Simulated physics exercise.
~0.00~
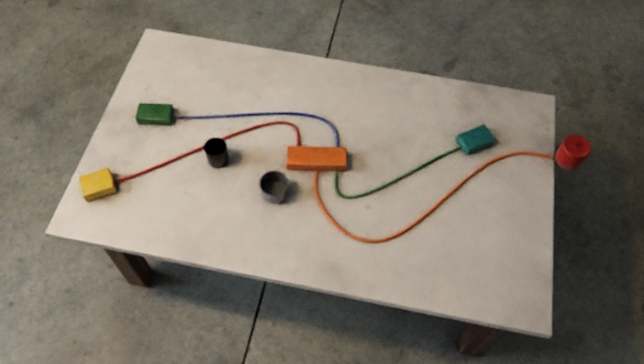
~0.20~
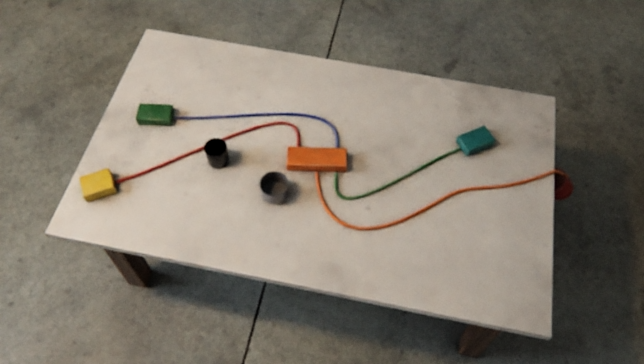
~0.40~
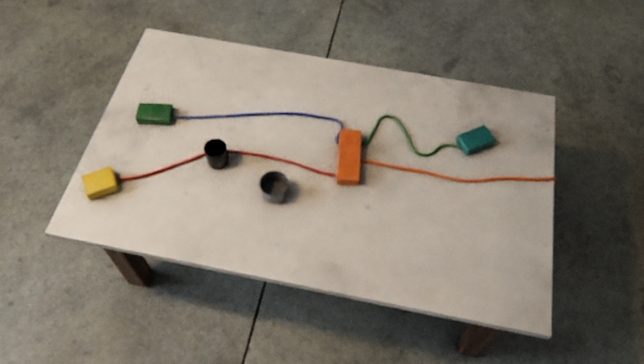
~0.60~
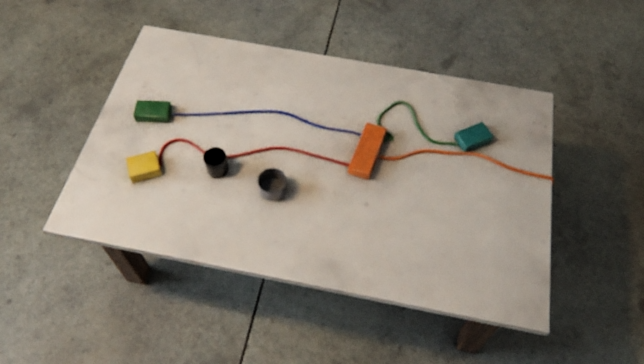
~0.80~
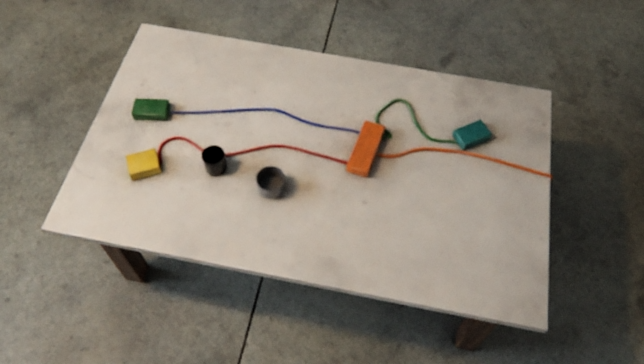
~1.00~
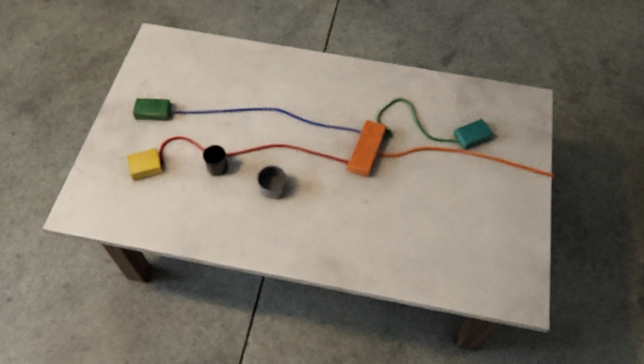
A red object at the right end of an orange cable drops over the table's edge, pulling the orange block rightward as it turns; the yellow block then slides right, its red cord bending by the black cup, and everything settles with the orange cable trailing over the edge.
